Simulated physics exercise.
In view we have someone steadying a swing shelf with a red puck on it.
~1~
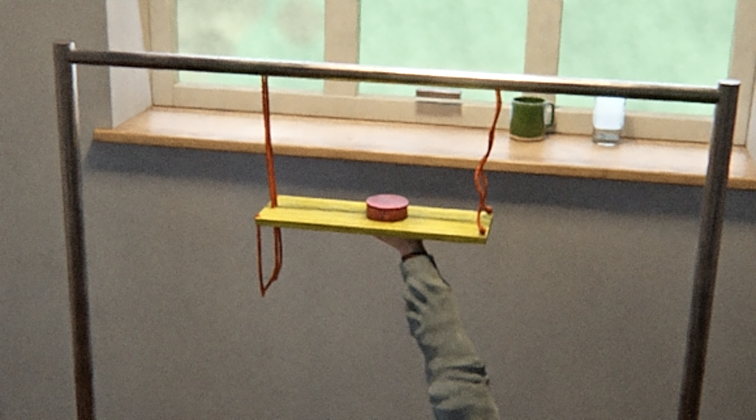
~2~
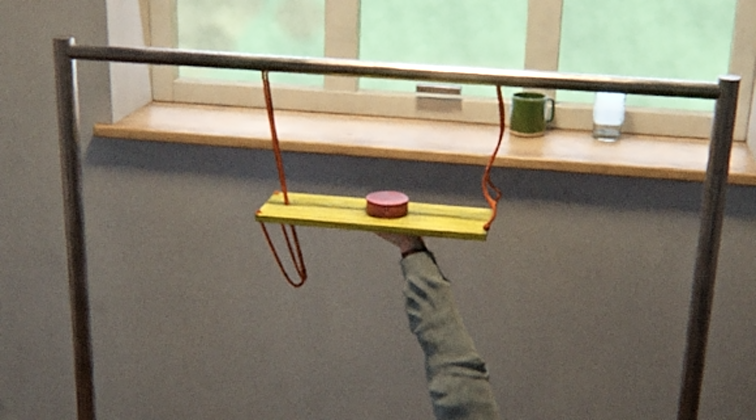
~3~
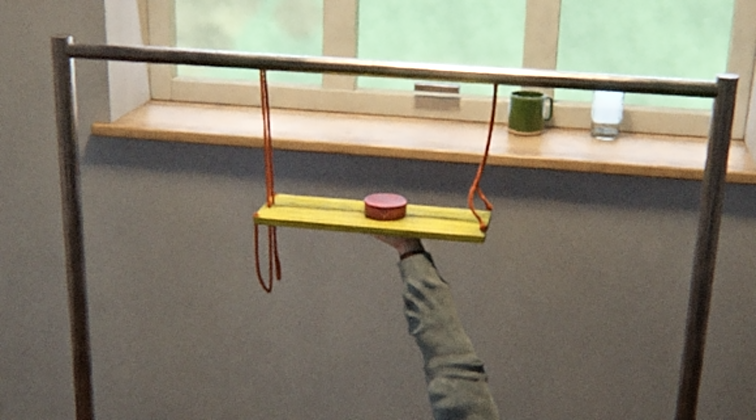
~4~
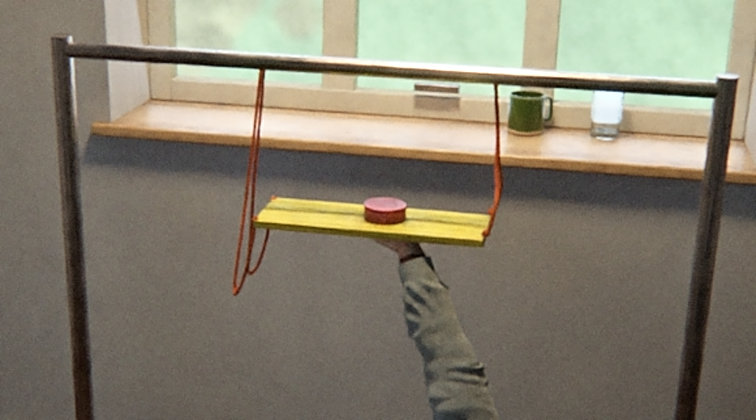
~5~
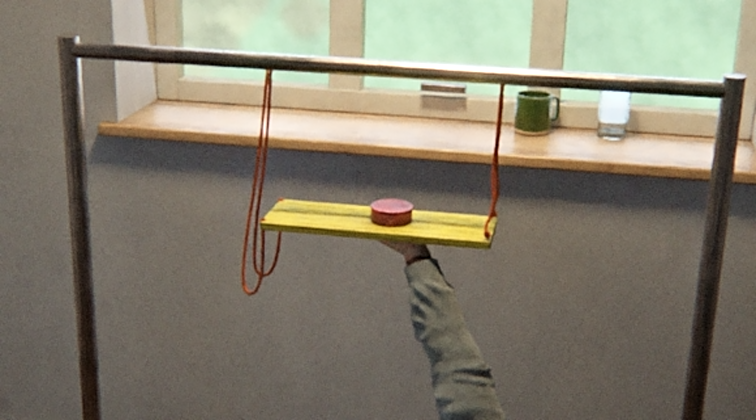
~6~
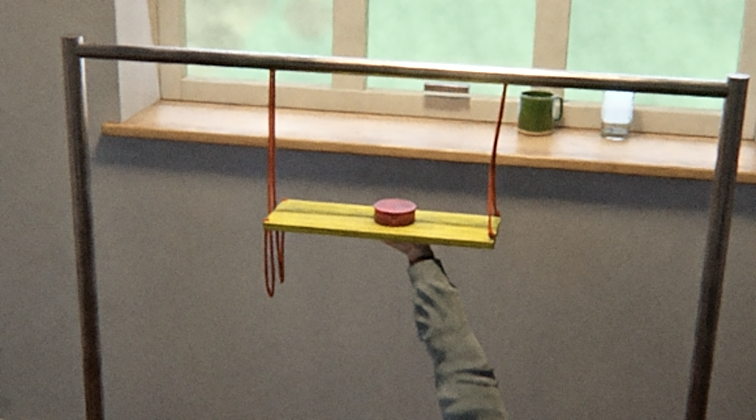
A sleeved arm reaches up from below and steadies a yellow shelf hung by reddish laces from a metal bar, seen from the front in a grey-walled room. A red puck sits near the middle of the shelf, with a green mug and a pale glass on the wooden windowsill behind. The shelf and puck barely move while the laces sway and change shape, the left one dangling in a loop, and the view shifts slightly.
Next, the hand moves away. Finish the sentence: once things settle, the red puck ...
... has gone over the left end.
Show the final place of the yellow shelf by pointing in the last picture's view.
Around (415, 304).
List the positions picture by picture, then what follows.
Red puck (387, 209); yellow shelf (368, 231), in the first picture.
Red puck (387, 205), in the second picture.
Red puck (385, 207), in the third picture.
Red puck (385, 211); yellow shelf (366, 234), in the fourth picture.
Red puck (392, 213), in the fifth picture.
Red puck (395, 213); yellow shelf (376, 236); left shoelaces slack, hanging in a loop; right shoelaces almost straight, in the sixth picture.
Then, 0.44 s after the last picture, board tipped 28° down to the left; puck sliding near (300, 303).
Then, 0.98 s after the last picture, board tipped 55° down to the left; puck on the floor.
Then, 1.50 s after the last picture, board tipped 48° down to the left; puck on the floor.
At rest, board tipped 48° down to the left; puck on the floor. The red puck falls from the left end.
